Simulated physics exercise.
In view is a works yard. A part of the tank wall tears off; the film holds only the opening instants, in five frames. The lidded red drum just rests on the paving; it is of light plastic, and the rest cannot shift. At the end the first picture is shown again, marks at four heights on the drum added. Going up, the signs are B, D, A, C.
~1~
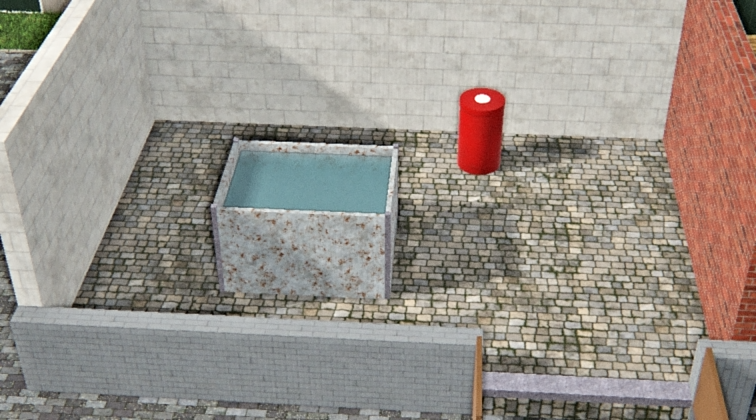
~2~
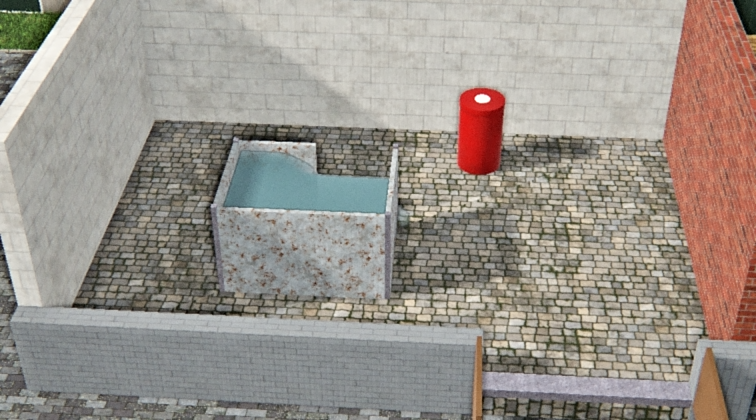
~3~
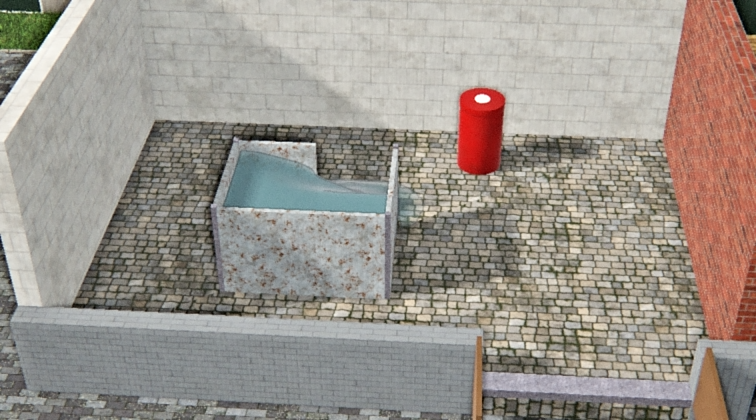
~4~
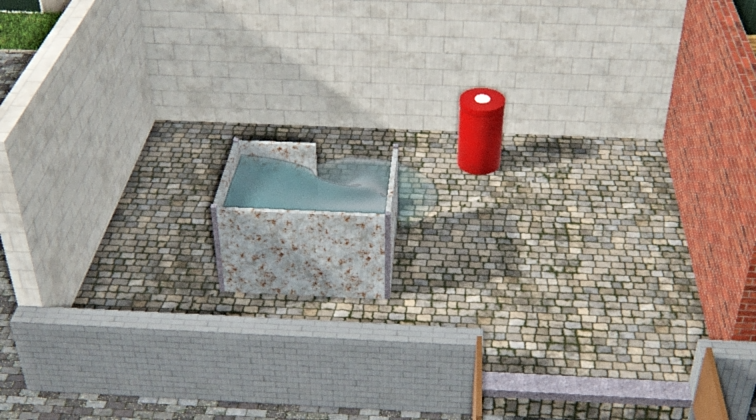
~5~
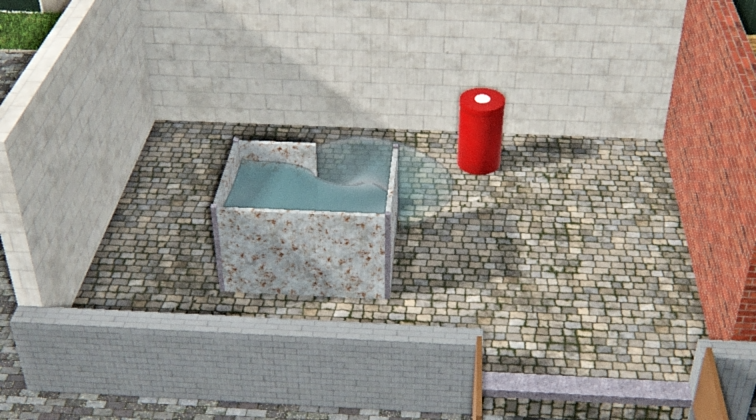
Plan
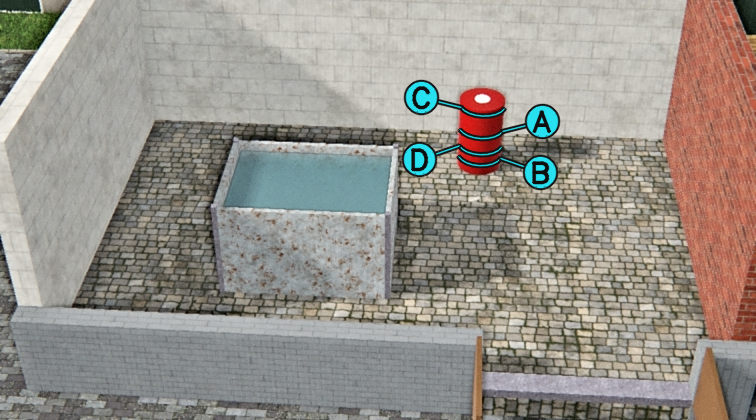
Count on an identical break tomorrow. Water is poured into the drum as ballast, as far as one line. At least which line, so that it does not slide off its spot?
Go for A.
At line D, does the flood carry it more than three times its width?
No.
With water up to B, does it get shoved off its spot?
Yes, it does.
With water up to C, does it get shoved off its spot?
No.
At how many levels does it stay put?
Two of the four.
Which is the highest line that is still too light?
That is line D.
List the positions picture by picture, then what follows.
Lid of the red drum at (483, 99); tank full, its middle at (309, 183); open gate at (589, 338).
Water covers 2 % of the ground, mostly out of sight from here.
Water covers 4 % of the ground and is seen nearest the drum at (416, 203).
Water covers 7 % of the ground and is seen nearest the drum at (419, 175).
Lid of the red drum at (483, 99); water covers 11 % of the ground and is seen nearest the drum at (435, 164).
On the marked copy, A at (481, 138); B at (479, 165); C at (482, 116); D at (480, 154); from the bottom up B, D, A, C.
If A is chosen, it does not move.
If B is chosen, it is pushed about 6 times its own width away.
If C is chosen, it does not move.
If D is chosen, it is pushed about its own width away.
